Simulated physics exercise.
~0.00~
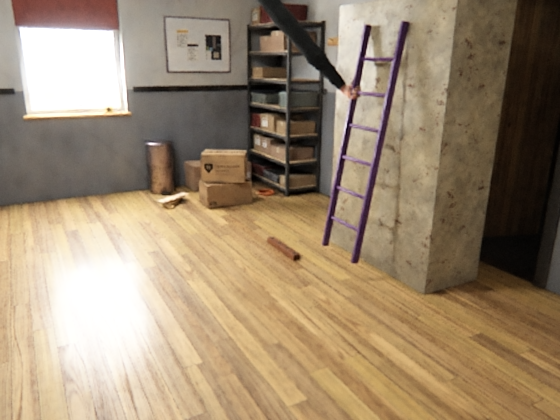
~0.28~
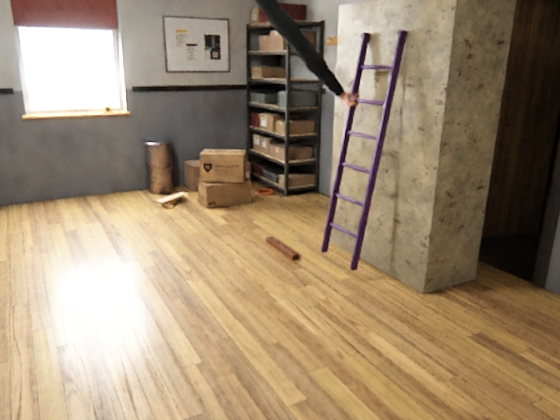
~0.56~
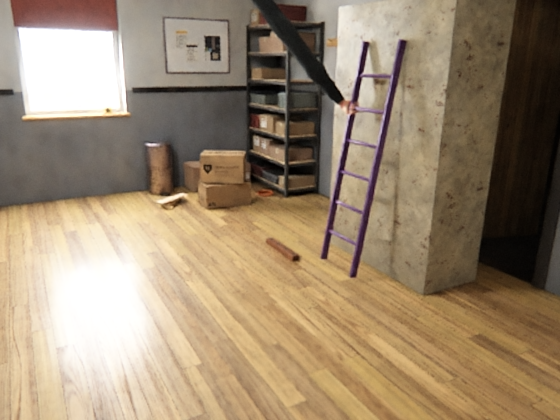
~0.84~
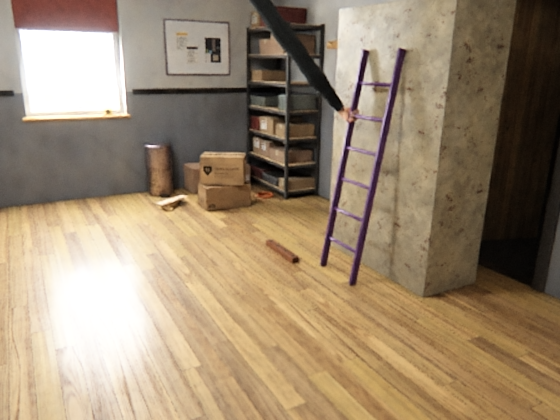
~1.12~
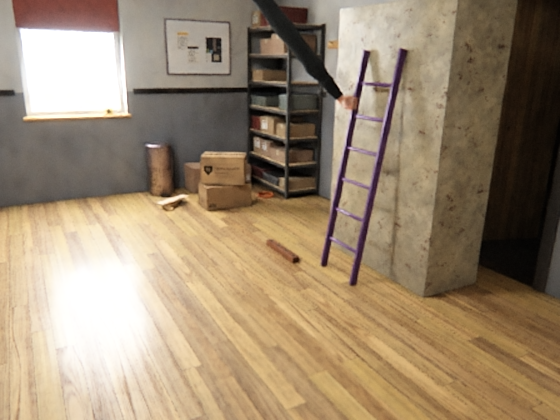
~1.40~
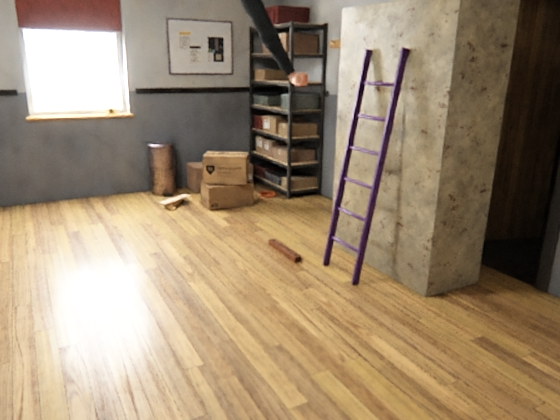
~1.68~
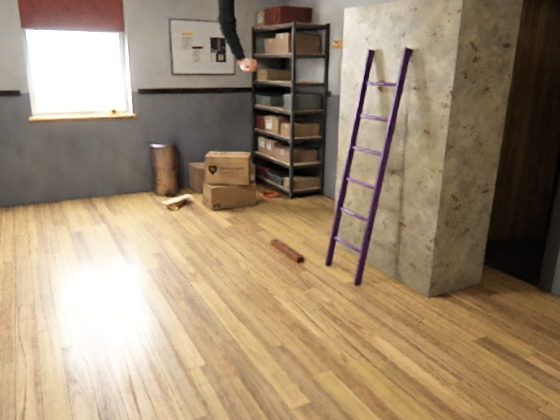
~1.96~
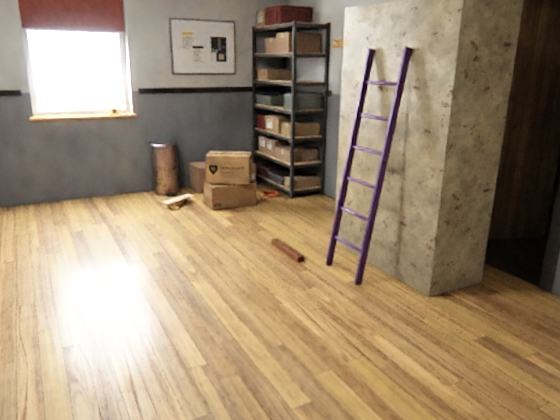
A purple ladder was lowered slightly against a concrete pillar by an outstretched hand in a room with wooden flooring, boxes and shelves. Then the hand let go and drew back out of view, and the ladder stayed leaning where it was.
